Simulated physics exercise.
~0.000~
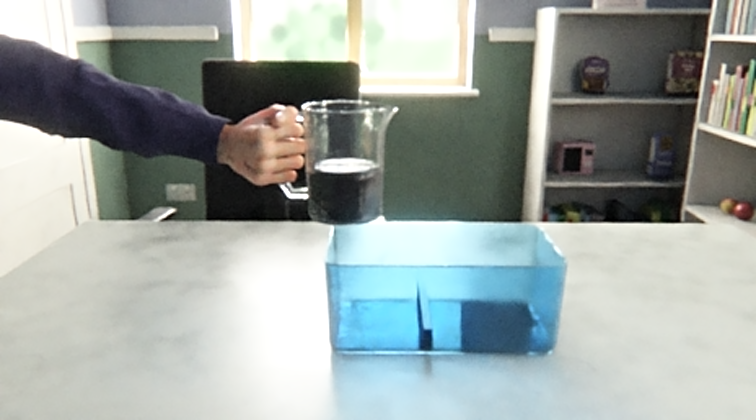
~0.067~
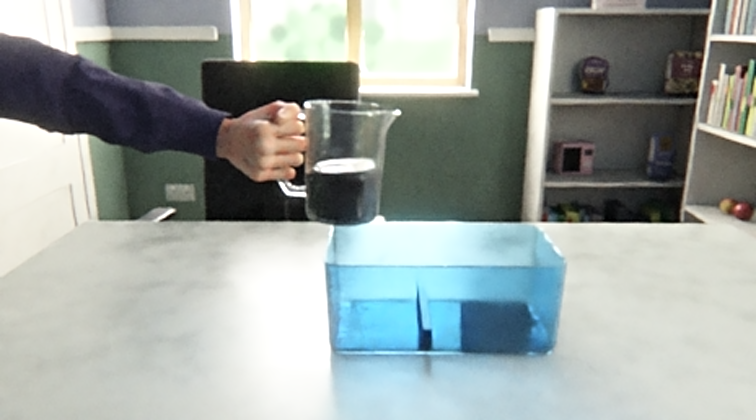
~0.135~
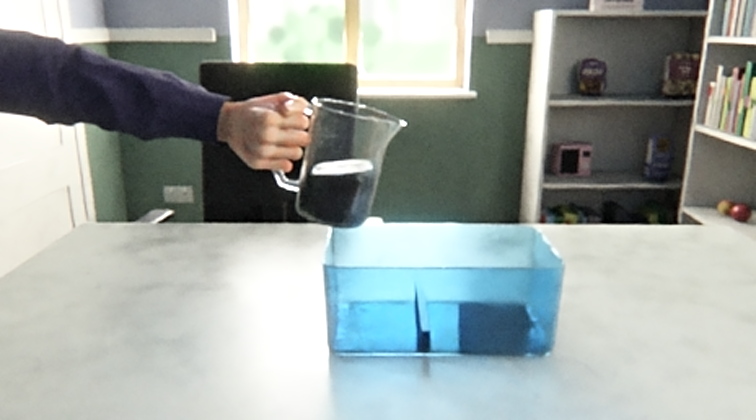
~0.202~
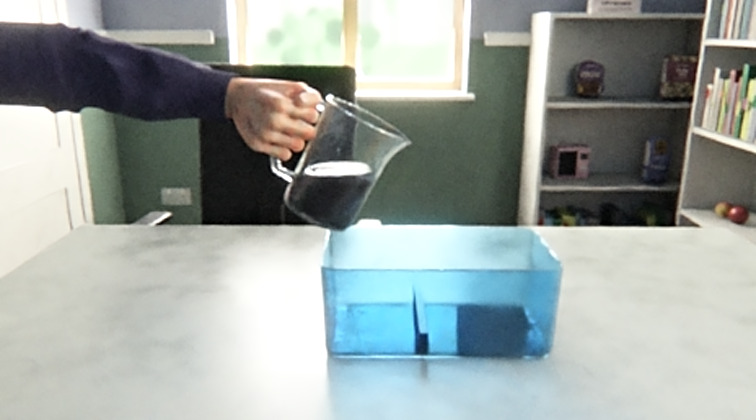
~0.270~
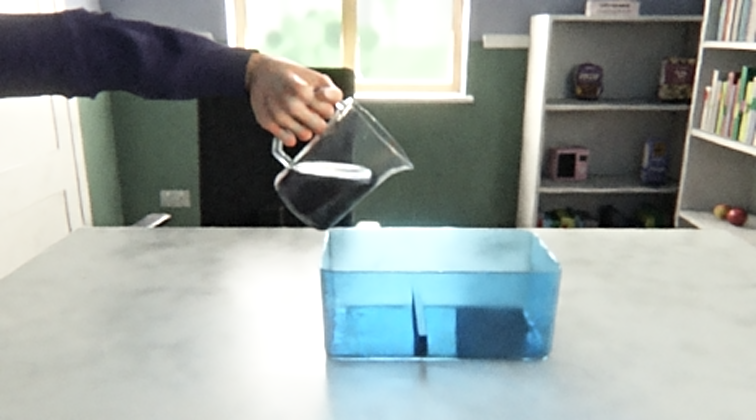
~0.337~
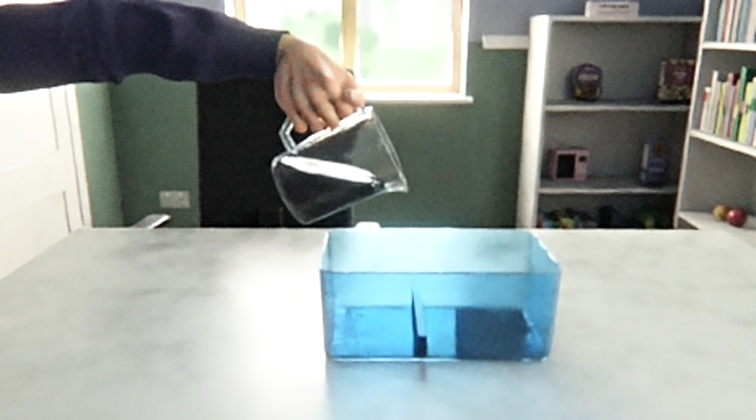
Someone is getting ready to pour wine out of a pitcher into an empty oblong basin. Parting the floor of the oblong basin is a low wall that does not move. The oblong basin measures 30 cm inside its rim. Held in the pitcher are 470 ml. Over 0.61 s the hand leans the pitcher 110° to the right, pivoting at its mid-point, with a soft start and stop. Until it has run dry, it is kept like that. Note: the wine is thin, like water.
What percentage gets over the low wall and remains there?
81 %.
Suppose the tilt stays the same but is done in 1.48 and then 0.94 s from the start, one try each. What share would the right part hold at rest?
85 in a hundred, followed by 85 in a hundred.
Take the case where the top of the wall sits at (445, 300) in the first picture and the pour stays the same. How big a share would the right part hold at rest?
That would be about 25 in a hundred, I'd say.
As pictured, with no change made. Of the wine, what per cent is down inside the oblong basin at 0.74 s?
Around 78 parts in a hundred.
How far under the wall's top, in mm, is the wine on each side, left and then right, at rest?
Close to 28 mm left and close to 18 mm right.
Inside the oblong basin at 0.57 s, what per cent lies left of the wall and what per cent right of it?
I'd say some 10 in a hundred on the left and 8 on the right.
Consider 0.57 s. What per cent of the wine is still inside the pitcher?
Roughly 60 per cent.
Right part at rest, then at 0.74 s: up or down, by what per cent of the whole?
Net gain of about 20.
Then, 0.57 s in, the tilt is 109° and 60 per cent is still to pour, 11 is left of the wall and 8 right of it.
Then, 0.74 s in, the tilt is 110° and 15 per cent is still to pour, 16 is left of the wall and 61 right of it.
Then, 0.92 s in, the tilt is 110° and 2 per cent is still to pour, 16 is left of the wall and 79 right of it.
Then, 1.11 s in, the tilt is 110° and 0 per cent is still to pour, 18 is left of the wall and 81 right of it.
Finally, 18 per cent lies left of the wall, 81 right of it and 1 outside.
